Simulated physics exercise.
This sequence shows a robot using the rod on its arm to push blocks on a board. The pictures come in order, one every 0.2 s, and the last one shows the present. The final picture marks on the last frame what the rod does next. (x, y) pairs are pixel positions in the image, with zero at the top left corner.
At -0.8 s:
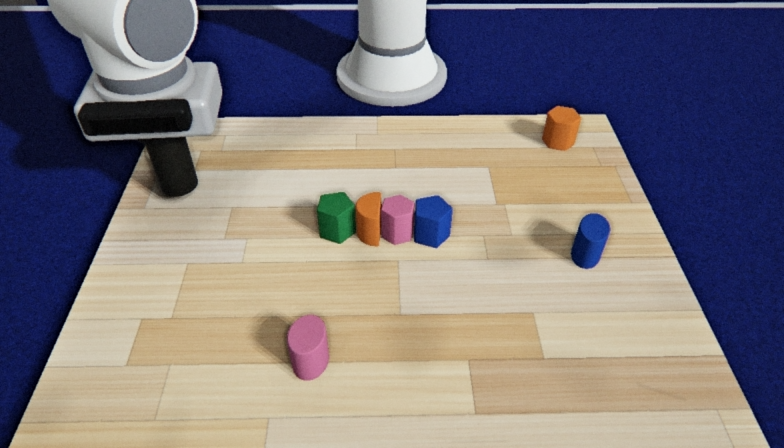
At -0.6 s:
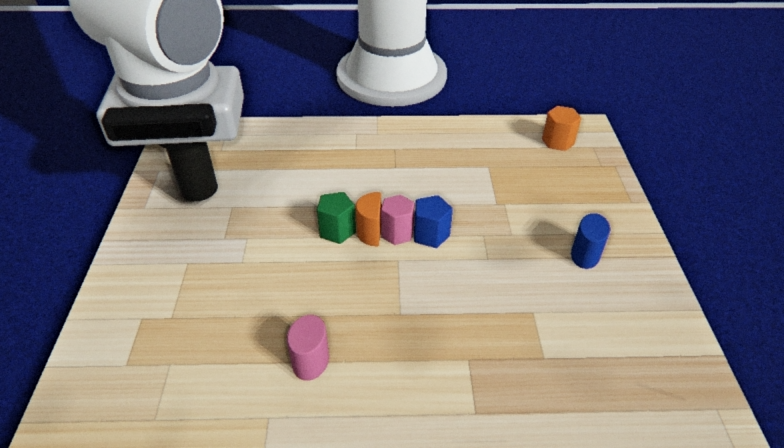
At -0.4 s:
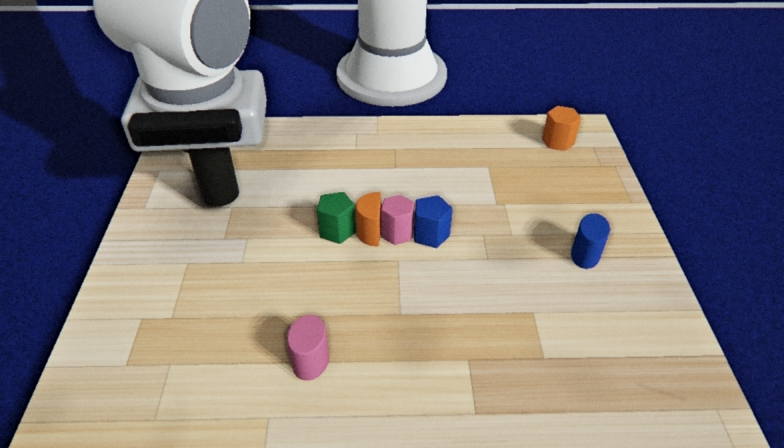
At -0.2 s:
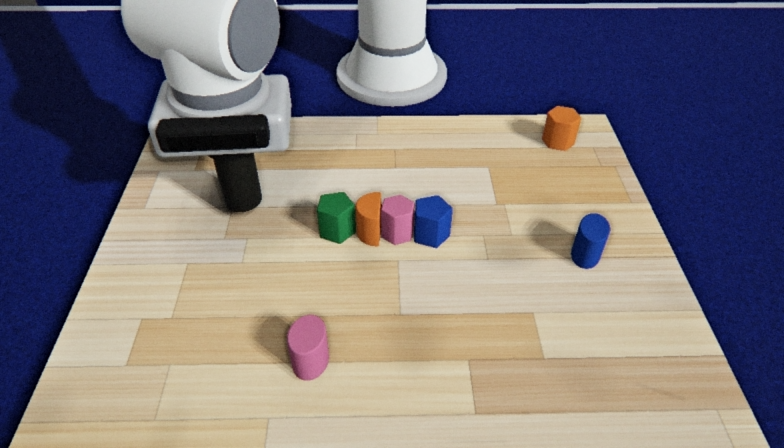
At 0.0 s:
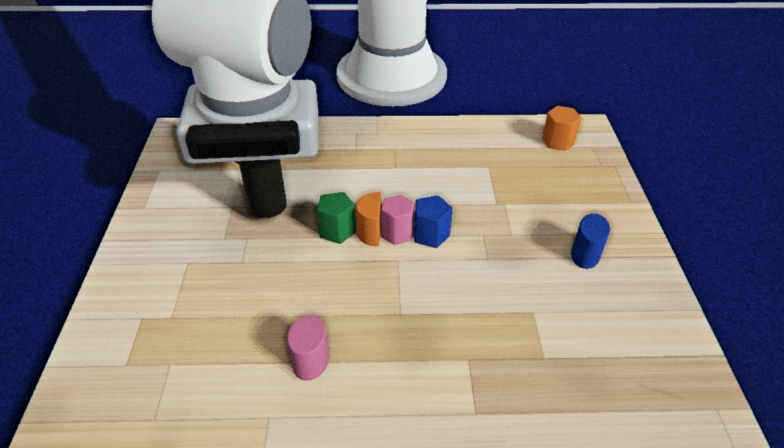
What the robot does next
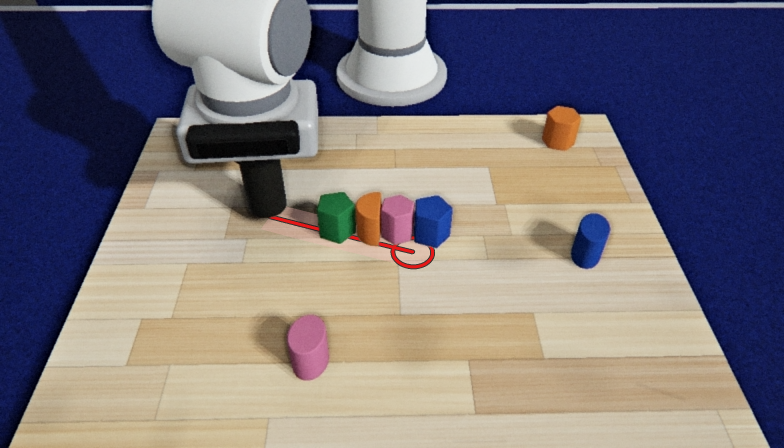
On a light wooden board over a blue surface, a white robot arm moves its black rod a short way rightward and slightly nearer the viewer, toward a row of four colored blocks, while all the blocks remain still.
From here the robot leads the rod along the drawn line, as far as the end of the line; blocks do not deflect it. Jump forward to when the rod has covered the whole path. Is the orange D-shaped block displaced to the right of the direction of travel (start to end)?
Short answer: Yes.
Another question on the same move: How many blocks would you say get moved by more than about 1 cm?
Three or more blocks.
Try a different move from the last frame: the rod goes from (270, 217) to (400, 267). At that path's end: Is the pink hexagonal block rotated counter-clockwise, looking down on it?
It seems not.
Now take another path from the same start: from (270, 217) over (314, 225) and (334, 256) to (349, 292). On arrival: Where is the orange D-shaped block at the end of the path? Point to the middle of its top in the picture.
In the picture, that point is around (397, 224).
The drawn path runs from (270, 217) to (413, 252).
The first path, step by step. One third of the way, rod at (315, 218); green pentagon at (348, 207); orange D-shaped block at (381, 209); pink hexagonal block at (408, 206), turned 15° anticlockwise; blue pentagon at (441, 206).
Two thirds of the way, rod at (364, 229); green pentagon at (391, 230), turned 45° clockwise; orange D-shaped block at (428, 232), turned 55° anticlockwise; pink hexagonal block at (440, 215), turned 60° anticlockwise; blue pentagon at (466, 200), turned 35° anticlockwise.
At the end, rod at (413, 241); green pentagon at (430, 250), turned 75° clockwise; orange D-shaped block at (468, 248), turned 80° anticlockwise; pink hexagonal block at (450, 217), turned 70° anticlockwise; blue pentagon at (470, 199), turned 50° anticlockwise.
